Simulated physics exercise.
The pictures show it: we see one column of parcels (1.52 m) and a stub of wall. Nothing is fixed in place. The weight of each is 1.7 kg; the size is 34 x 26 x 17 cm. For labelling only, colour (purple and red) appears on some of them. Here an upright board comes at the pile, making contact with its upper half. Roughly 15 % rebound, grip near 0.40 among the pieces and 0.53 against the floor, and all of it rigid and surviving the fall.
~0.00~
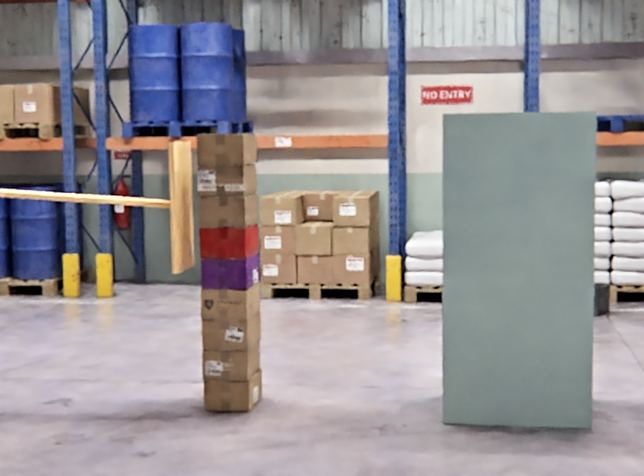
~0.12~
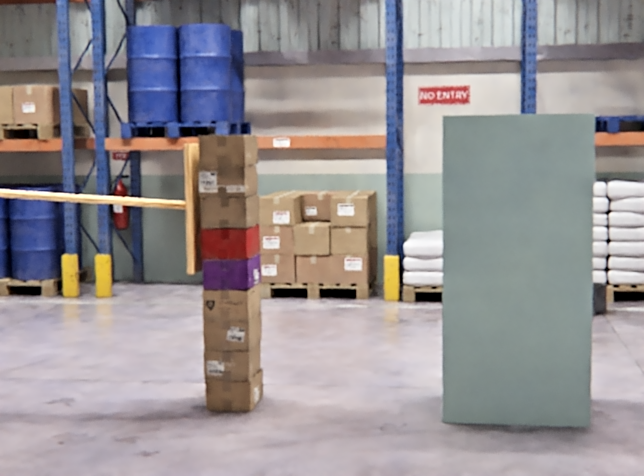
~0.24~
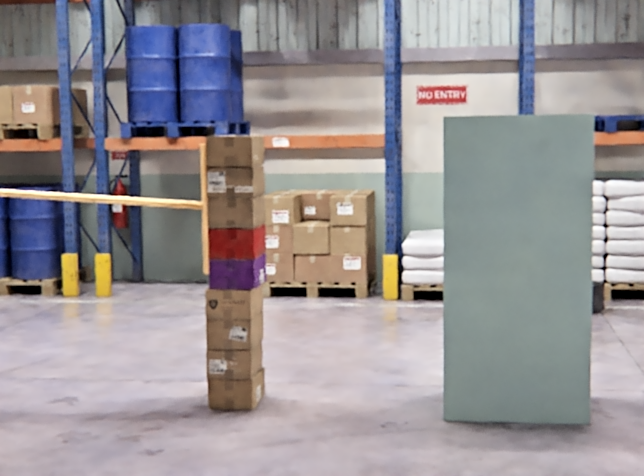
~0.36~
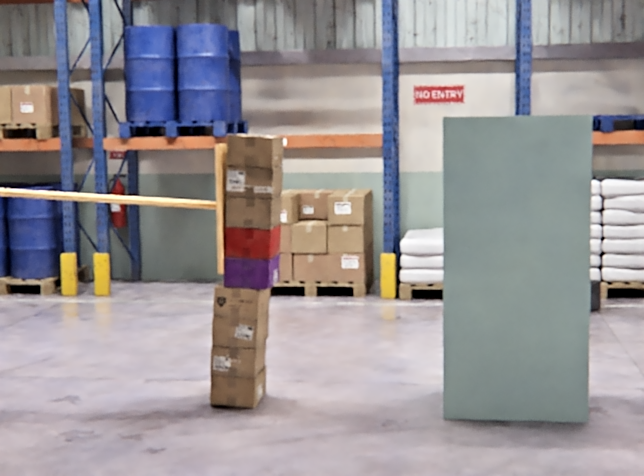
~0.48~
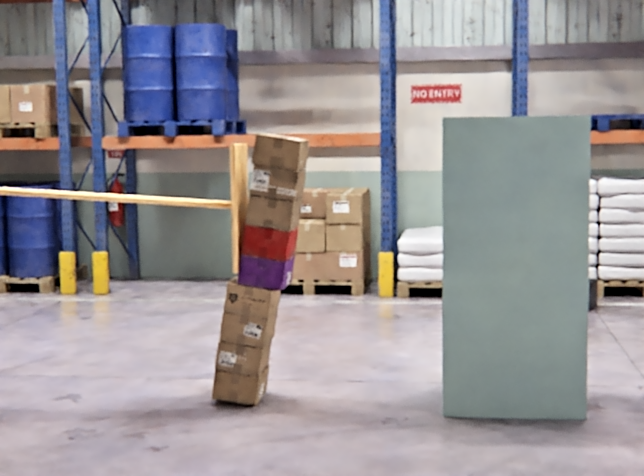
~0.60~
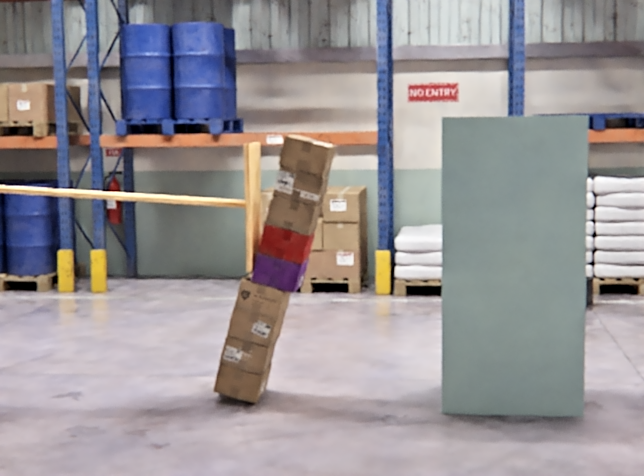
In the video, an upright wooden board on a long pole moves right and presses against the upper half of a tall stack of cardboard boxes, including a red and a purple one, and the stack leans rightward.
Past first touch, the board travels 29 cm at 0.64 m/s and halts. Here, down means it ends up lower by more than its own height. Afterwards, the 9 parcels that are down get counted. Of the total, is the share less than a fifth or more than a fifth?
The share is over a fifth.
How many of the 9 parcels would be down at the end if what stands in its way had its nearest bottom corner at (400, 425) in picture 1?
My answer would be 2.
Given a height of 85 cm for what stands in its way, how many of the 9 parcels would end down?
The count would be 7.
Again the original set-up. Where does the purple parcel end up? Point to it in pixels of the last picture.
Near pixel (377, 377).
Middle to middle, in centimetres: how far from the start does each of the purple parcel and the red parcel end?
Result: Purple at 100 cm, red at 130 cm.
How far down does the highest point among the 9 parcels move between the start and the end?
75 cm.
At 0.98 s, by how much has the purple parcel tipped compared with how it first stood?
Measured against how it began, the tilt is near 50 degrees.
After 0.74 s, none of the 9 parcels down, 9 disturbed; red parcel leaning 24°; purple parcel leaning 24°.
After 0.98 s, 5 of the 9 parcels down; red parcel leaning 46°, 22 cm lower; purple parcel leaning 46°, 18 cm lower.
After 1.42 s, 7 of the 9 parcels down; purple parcel on its side; red parcel leaning 72°, 74 cm lower.
At rest (2.1 s), 7 of the 9 parcels down; red parcel on its side; purple parcel on its side. That is 78 per cent. As the last picture would show them, middles, red parcel near (407, 377), purple parcel near (376, 377).
